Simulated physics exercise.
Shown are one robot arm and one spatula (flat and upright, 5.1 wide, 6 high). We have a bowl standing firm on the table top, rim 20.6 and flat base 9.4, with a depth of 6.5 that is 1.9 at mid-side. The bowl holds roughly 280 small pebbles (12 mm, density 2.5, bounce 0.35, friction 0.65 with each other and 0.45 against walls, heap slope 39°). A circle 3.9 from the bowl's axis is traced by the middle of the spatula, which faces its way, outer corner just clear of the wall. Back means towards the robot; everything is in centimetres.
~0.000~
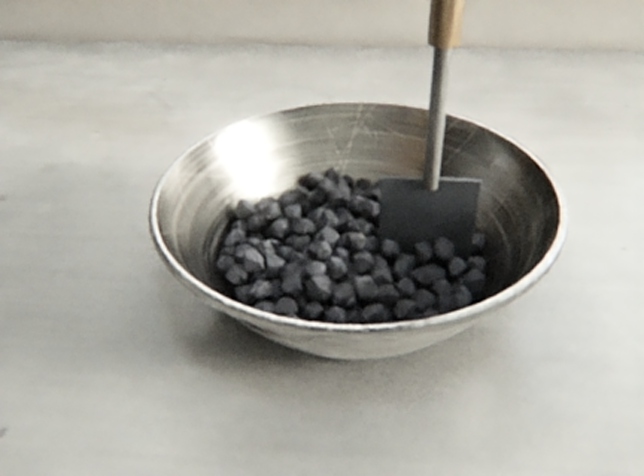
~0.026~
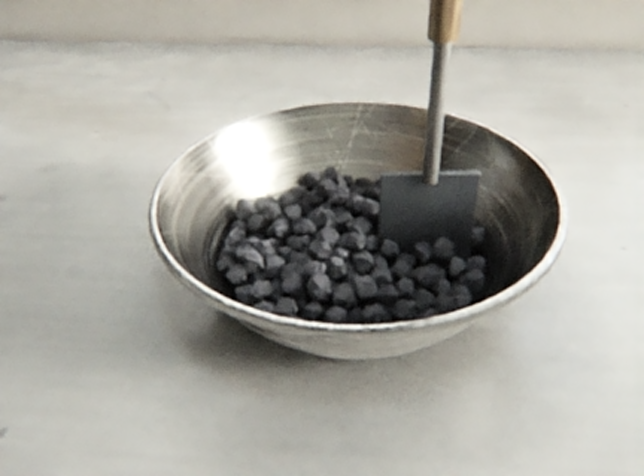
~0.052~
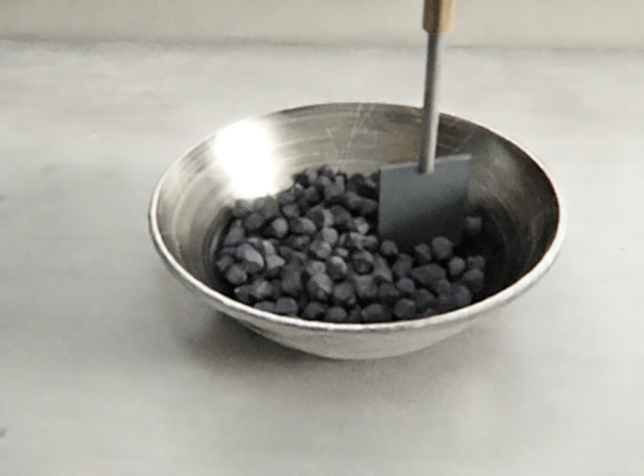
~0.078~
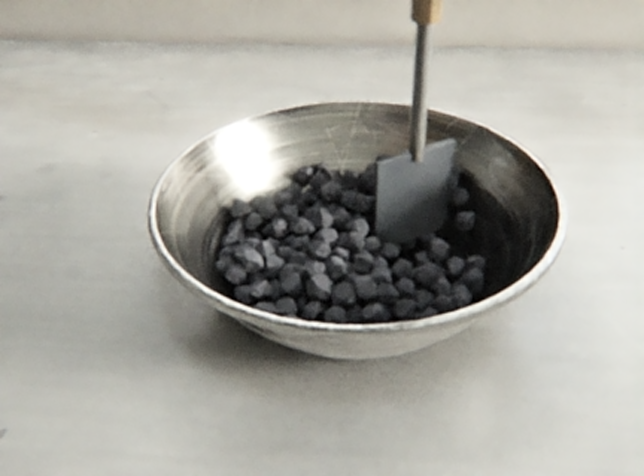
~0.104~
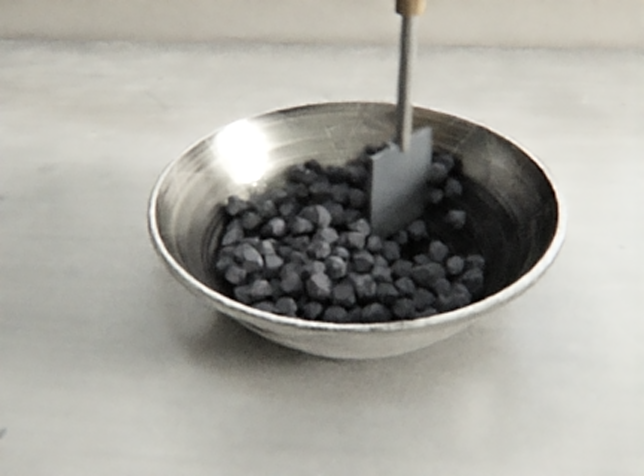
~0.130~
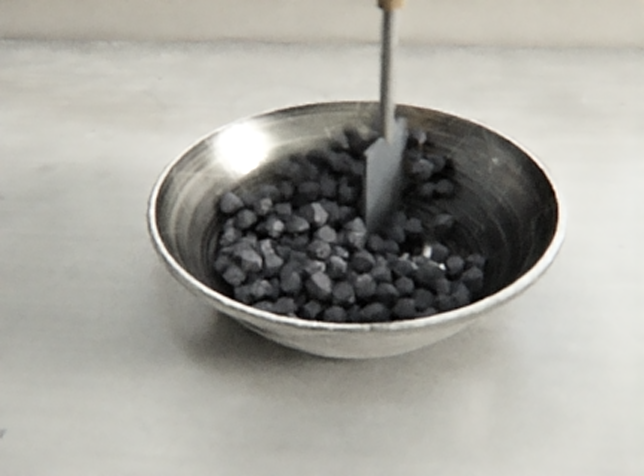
Metal bowl of small dark pebbles standing on a grey table while a spatula sweeps through them, curving leftward and toward the back.
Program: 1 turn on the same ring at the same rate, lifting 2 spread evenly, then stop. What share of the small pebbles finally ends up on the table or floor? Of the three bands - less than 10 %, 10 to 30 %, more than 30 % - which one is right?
The right band is less than 10 %.
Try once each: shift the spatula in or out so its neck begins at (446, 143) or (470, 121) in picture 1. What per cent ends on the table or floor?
Near 5 and 0 in a hundred, one try each.
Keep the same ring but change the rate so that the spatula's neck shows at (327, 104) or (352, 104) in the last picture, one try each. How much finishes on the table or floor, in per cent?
Well, about 20 percent the first time and about 15 percent the second.
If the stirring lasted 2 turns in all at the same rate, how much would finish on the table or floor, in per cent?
It would be around 5 percent.
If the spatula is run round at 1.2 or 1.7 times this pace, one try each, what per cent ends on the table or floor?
Estimates in order: Near 5 % and near 20 %.
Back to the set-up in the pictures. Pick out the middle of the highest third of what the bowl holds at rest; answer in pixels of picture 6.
The centre sits around (423, 240) in the last picture.
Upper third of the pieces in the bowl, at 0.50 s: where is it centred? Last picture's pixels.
It is centred roughly at (405, 292).
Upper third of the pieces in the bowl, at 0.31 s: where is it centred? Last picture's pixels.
The top third is centred near (229, 234) in the last picture.
After 0.31 s, 179° round, highest piece 8 above the table; 284 in the bowl.
After 0.50 s, 292° round, highest piece 7 above the table; 274 in the bowl, 6 on the table or floor, 4 in flight or on the tool.
After 0.79 s, 0° round, highest piece 6 above the table; 274 in the bowl, 10 on the table or floor.
After 1.49 s, 0° round, highest piece 6 above the table; 274 in the bowl, 10 on the table or floor.
In the end, 274 in the bowl, 10 on the table or floor. That is 4 % on the table or floor.
